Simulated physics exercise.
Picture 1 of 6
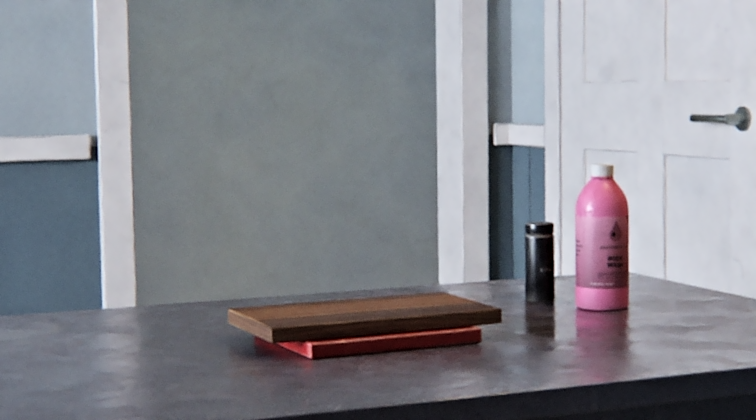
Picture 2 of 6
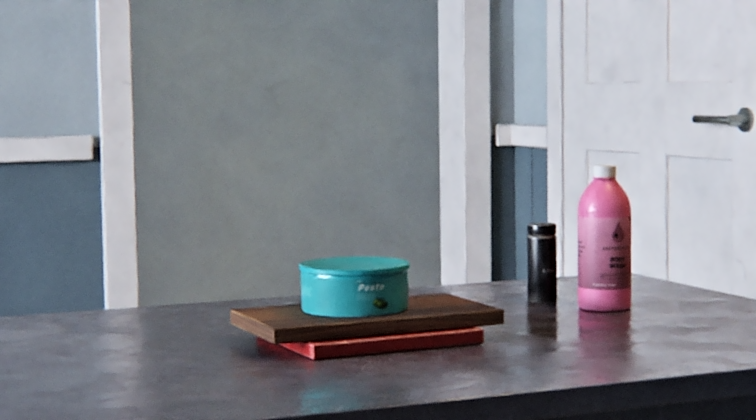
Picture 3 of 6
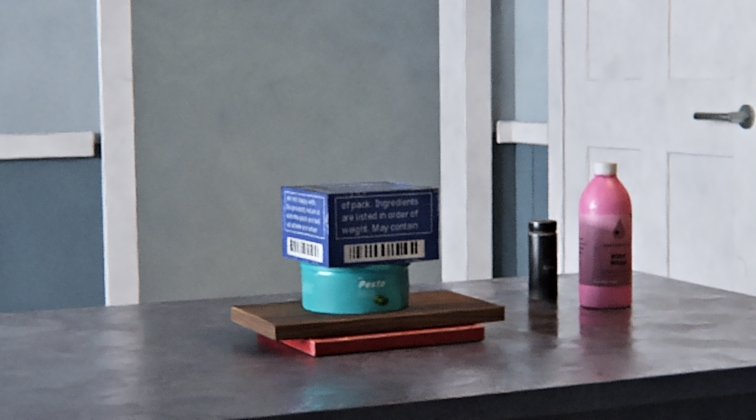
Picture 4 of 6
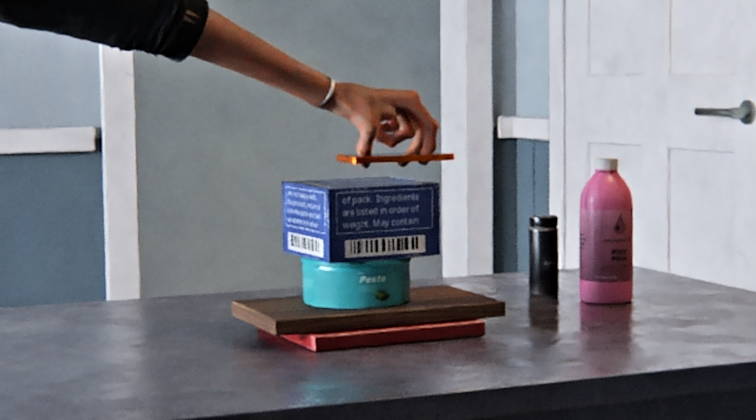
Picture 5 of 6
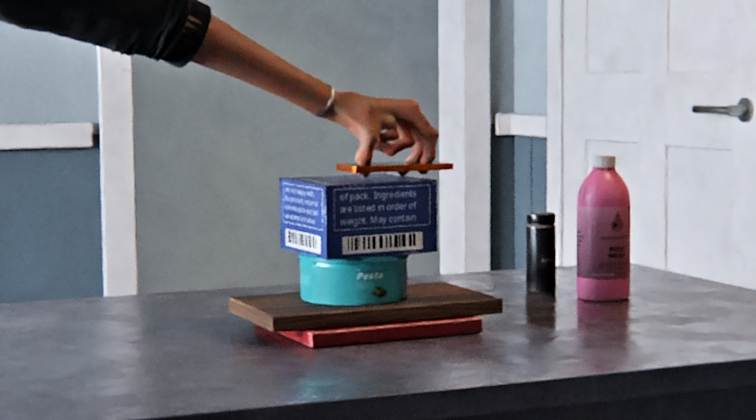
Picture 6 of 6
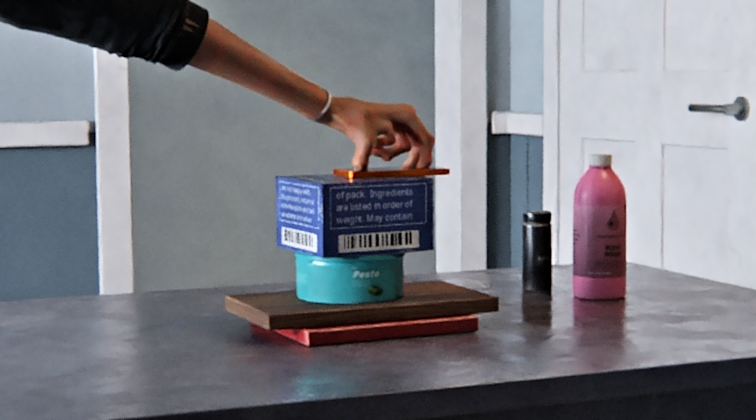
A stack grows on a dark tabletop, seen from the front and slightly above in a room with blue-grey panelled walls and a white door, as a turquoise tub and then a blue box appear on a brown board over a red block. A black shaker and a pink bottle stand to the right. A hand reaching from the left lowers an orange phone onto the box, while the view shifts very slightly.
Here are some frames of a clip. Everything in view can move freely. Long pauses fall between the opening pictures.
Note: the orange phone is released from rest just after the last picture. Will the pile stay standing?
Yes.
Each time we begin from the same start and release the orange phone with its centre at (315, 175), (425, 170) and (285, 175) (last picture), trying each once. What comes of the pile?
For the first case the pile survives; for the second, it falls over; for the third, it falls over.
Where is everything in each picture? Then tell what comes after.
In the first frame, the last thing is not in view yet.
In the second frame, the last thing is not in view yet; black shaker (542, 262).
In the third frame, the last thing is not in view yet; brown board (367, 314).
In the fourth frame, on its way; orange phone (395, 157); turquoise tub (356, 278).
In the fifth frame, on its way; orange phone (395, 167); black shaker (541, 251).
In the sixth frame, in place under the hand; orange phone (391, 172); brown board (361, 304).
Then, 0.20 s past the last view, nothing moves.
Then, 0.40 s past the last view, orange phone resting near (391, 172).
Finally, all 7 still in place. Final places as the last picture's camera would see them, orange phone near (391, 172). The pile stays up.
